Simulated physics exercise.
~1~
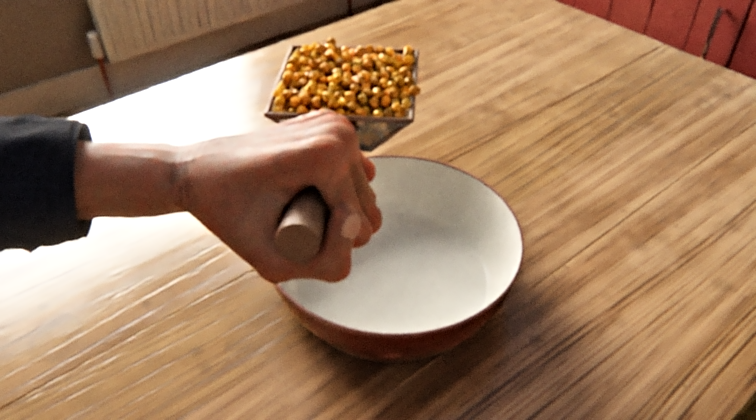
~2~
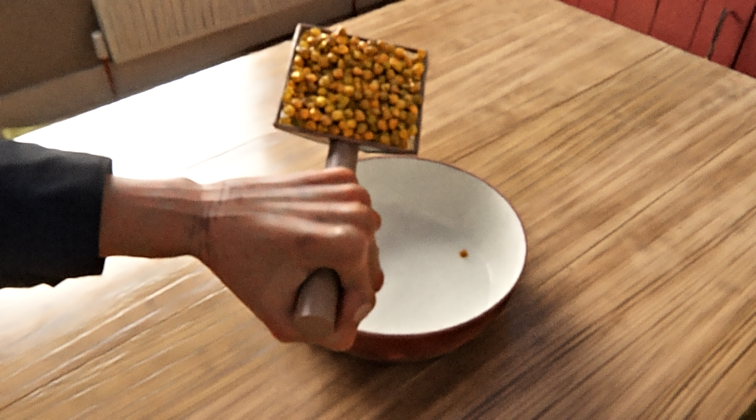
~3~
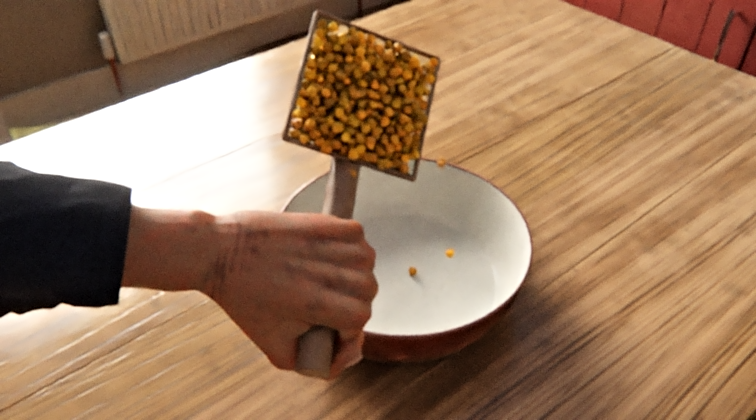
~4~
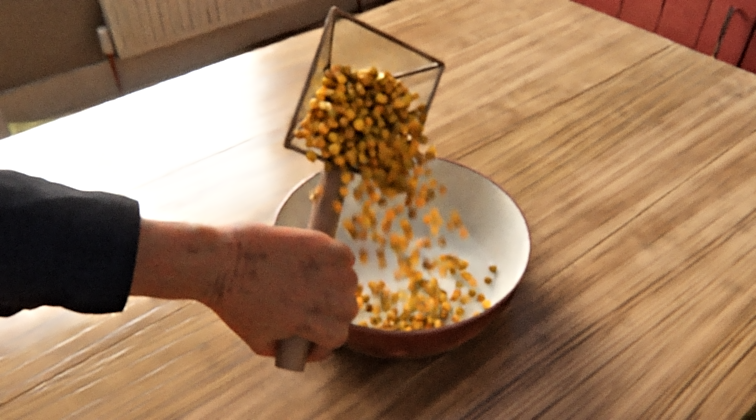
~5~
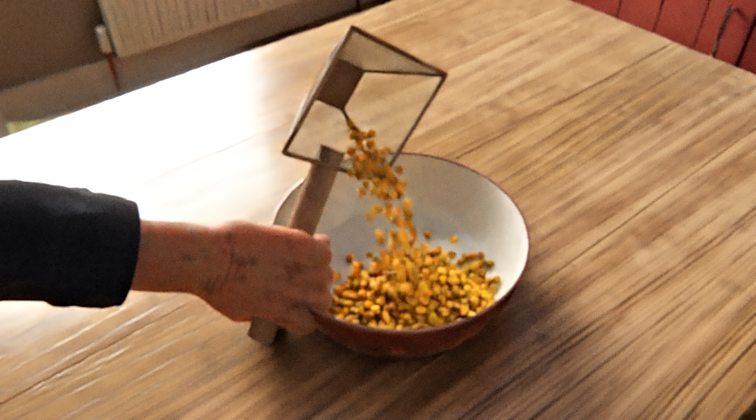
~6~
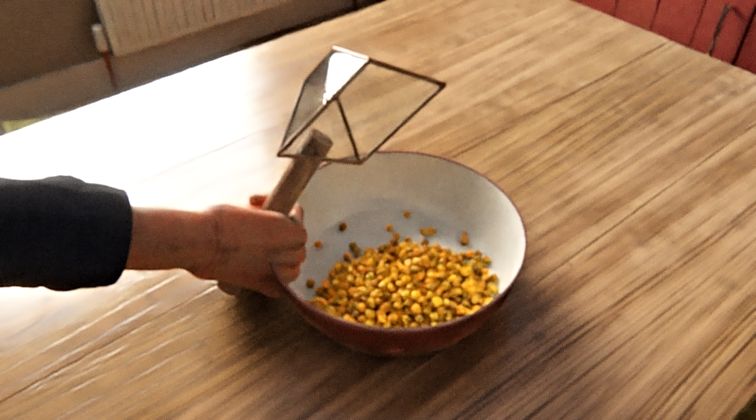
A hand tilts a square, flared scoop full of golden maize kernels over a white-lined pan on a wooden table; a few kernels drop first, then the rest pour down in a stream, leaving the scoop empty and the kernels heaped in the pan.
